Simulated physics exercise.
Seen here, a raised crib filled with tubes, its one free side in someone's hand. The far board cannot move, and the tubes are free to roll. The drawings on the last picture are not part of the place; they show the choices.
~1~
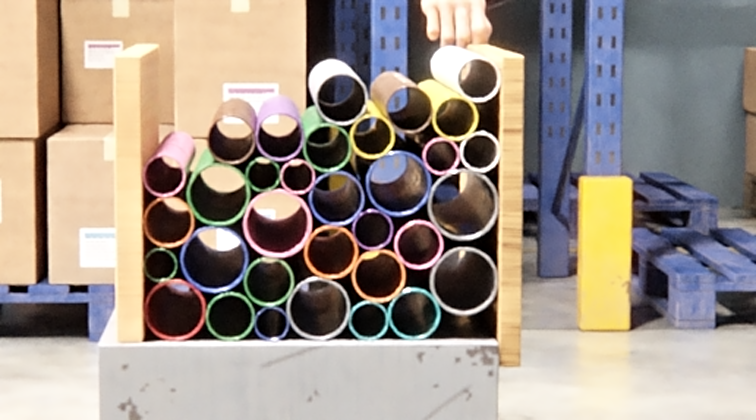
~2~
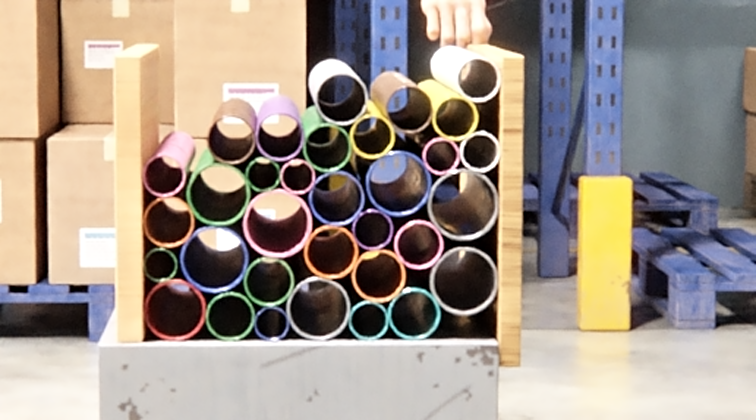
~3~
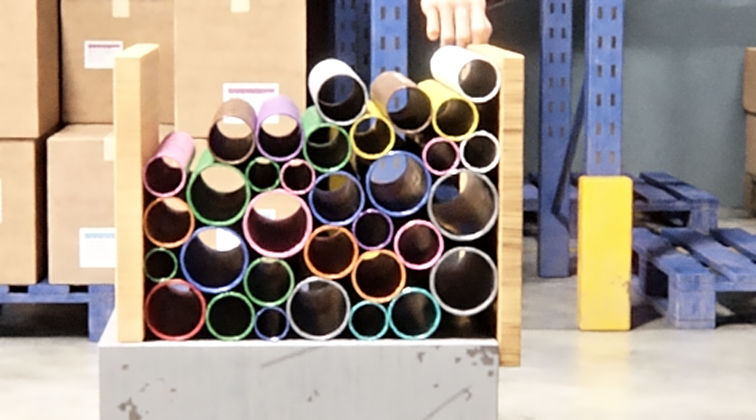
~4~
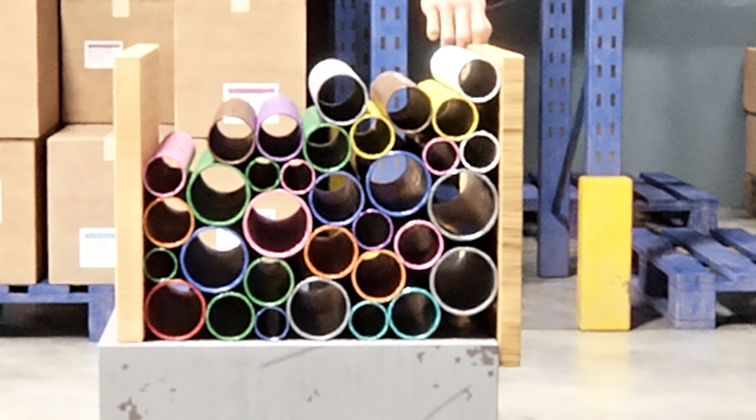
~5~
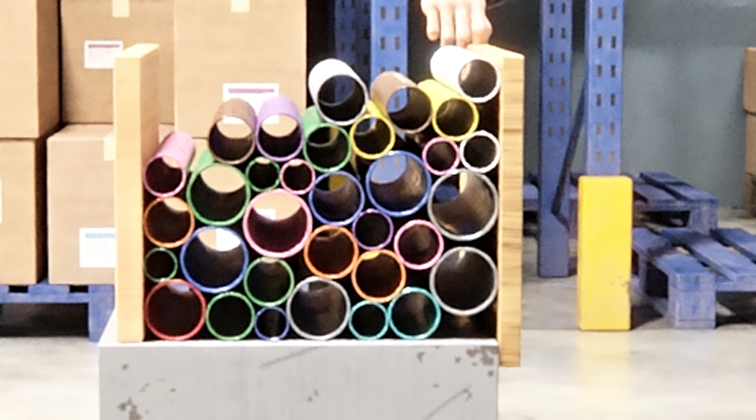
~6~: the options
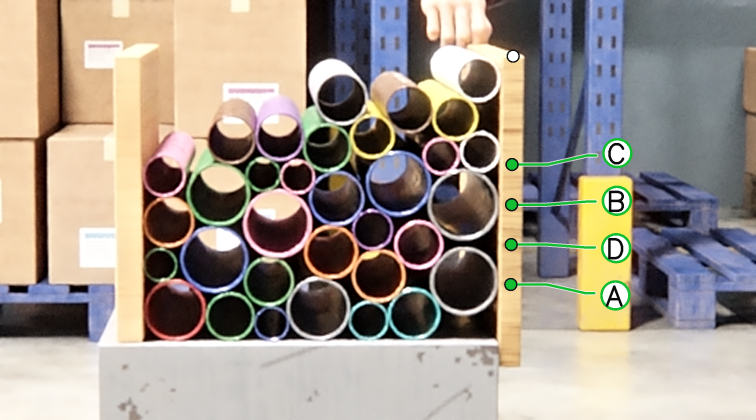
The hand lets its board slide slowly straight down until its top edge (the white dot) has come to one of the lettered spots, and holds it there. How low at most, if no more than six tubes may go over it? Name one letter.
The lowest mark that will do is D.
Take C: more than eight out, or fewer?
It loses fewer than eight.
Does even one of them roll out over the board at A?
At A: Yes.
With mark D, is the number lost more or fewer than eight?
Fewer than eight.
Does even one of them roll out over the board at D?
Yes.
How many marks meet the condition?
Three of them.
On the marked copy, A at (511, 284); B at (512, 205); C at (512, 165); D at (512, 245); the white dot at (513, 56).
Taking D. A third of the way, top of the board (500, 146).
Two thirds of the way, top of the board (499, 243).
When it is over, top of the board (499, 244), five out over the board.
As for the rest, A more than six out over the board; B one out over the board; C one out over the board.
